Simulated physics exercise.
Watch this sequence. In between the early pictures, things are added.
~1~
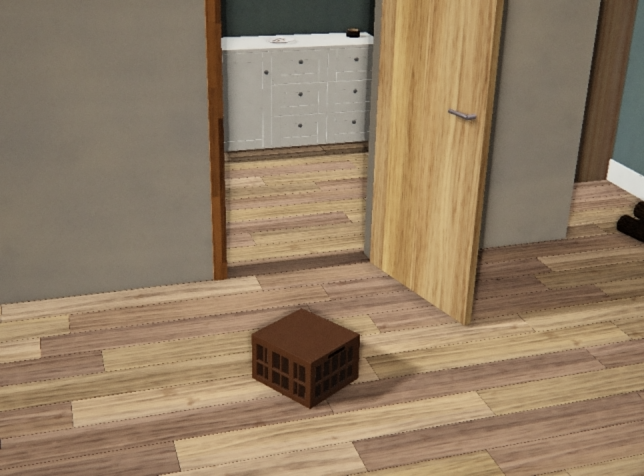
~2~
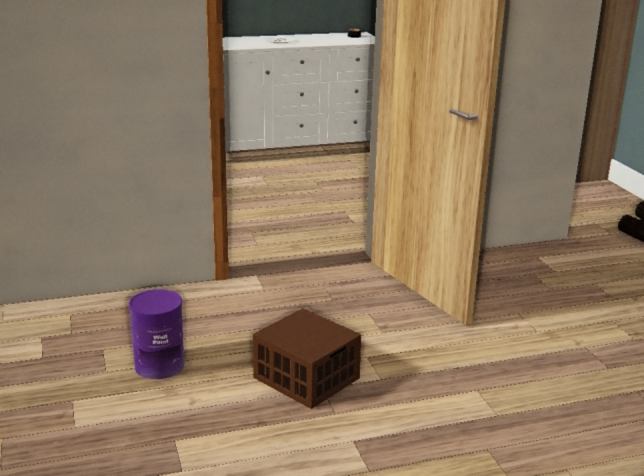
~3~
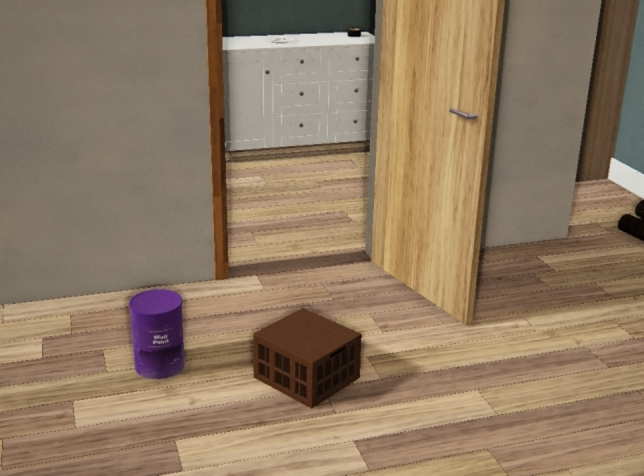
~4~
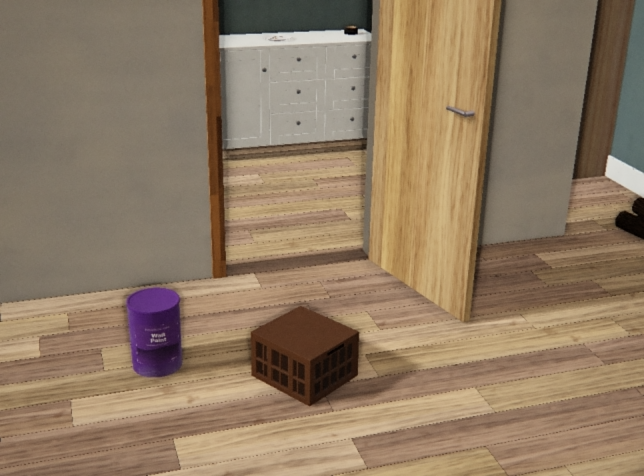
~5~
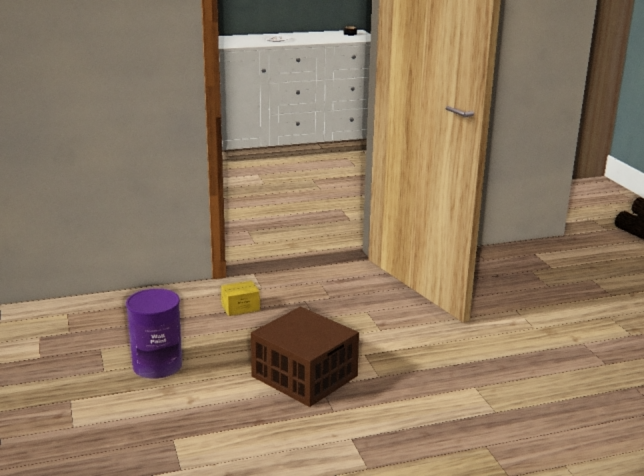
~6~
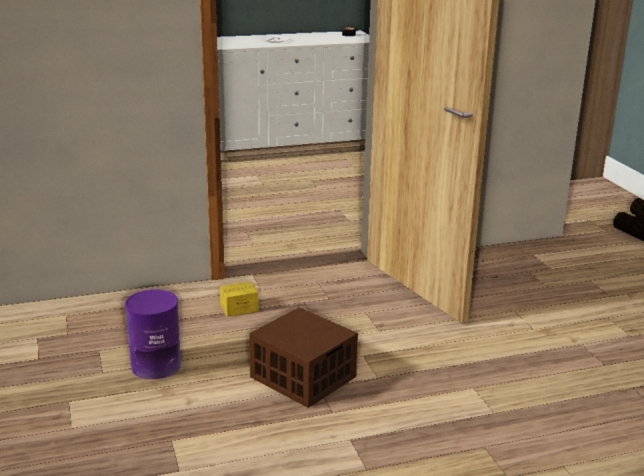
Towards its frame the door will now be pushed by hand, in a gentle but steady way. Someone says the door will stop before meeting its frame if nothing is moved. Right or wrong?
Wrong.
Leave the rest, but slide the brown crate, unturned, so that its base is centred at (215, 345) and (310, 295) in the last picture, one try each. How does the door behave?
In order, the door swings completely to, then is hindered.
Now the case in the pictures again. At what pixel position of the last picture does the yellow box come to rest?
The object finishes roughly at pixel (226, 299).
Then, 0.60 s after the last picture, door 84° open.
Then, 1.00 s after the last picture, door 52° open.
Then, 1.30 s after the last picture, door 25° open.
Then, 1.40 s after the last picture, door 15° open; yellow box slid a little near (227, 299).
At rest, door 0° open; all 3 in place. Seen from the same camera at the end, yellow box near (226, 299).
